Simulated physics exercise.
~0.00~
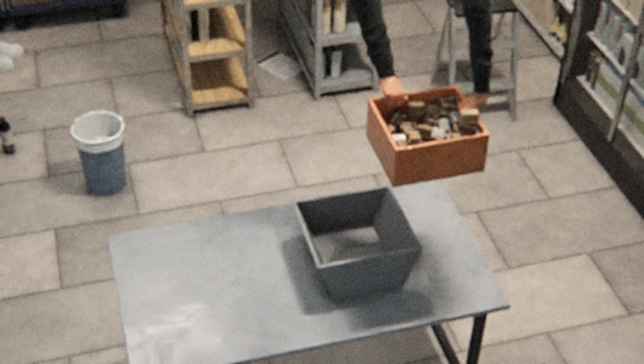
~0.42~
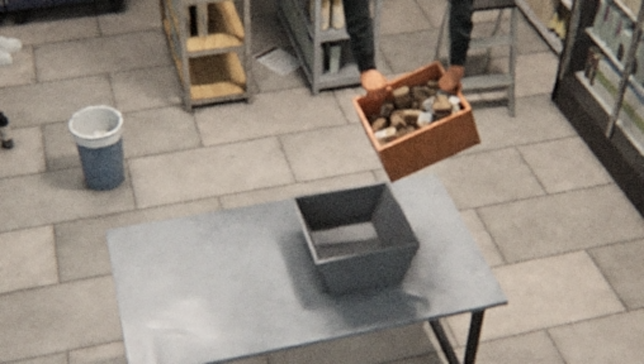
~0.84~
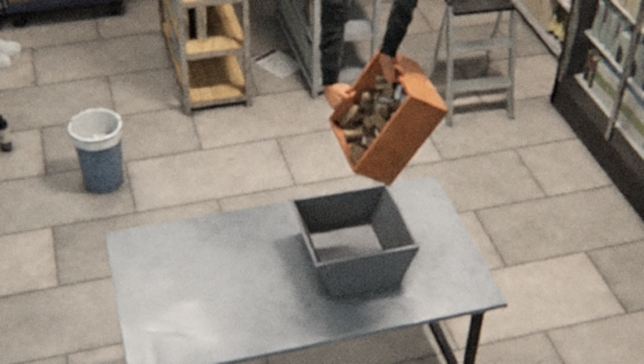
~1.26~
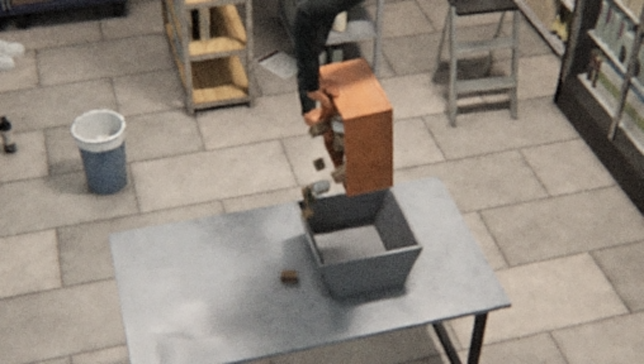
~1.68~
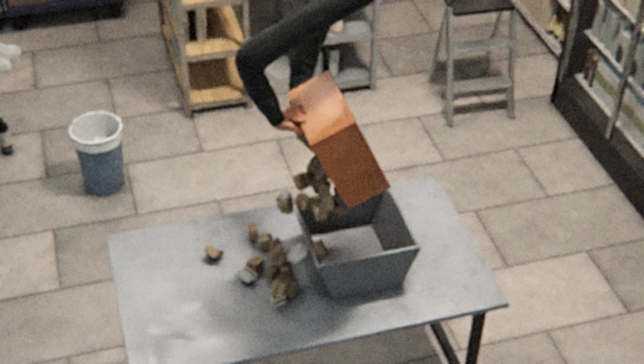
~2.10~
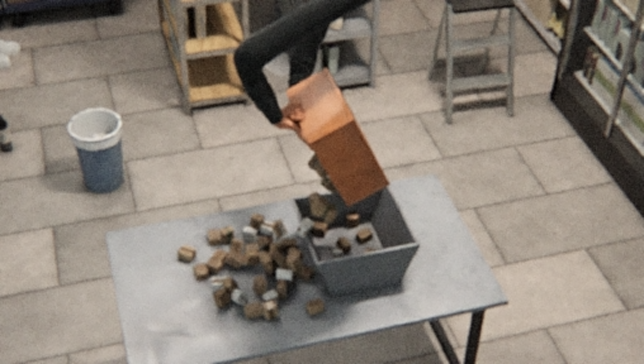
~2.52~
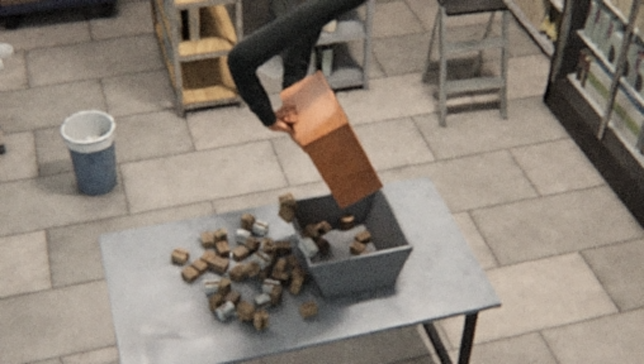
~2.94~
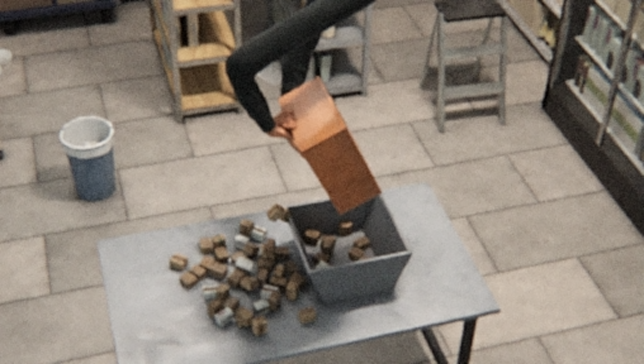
An orange crate full of small brownish parcels was tipped by a pair of hands over a grey tub on a table, and most of them tumbled out to the left of it, ending scattered across the tabletop with only some inside the tub.
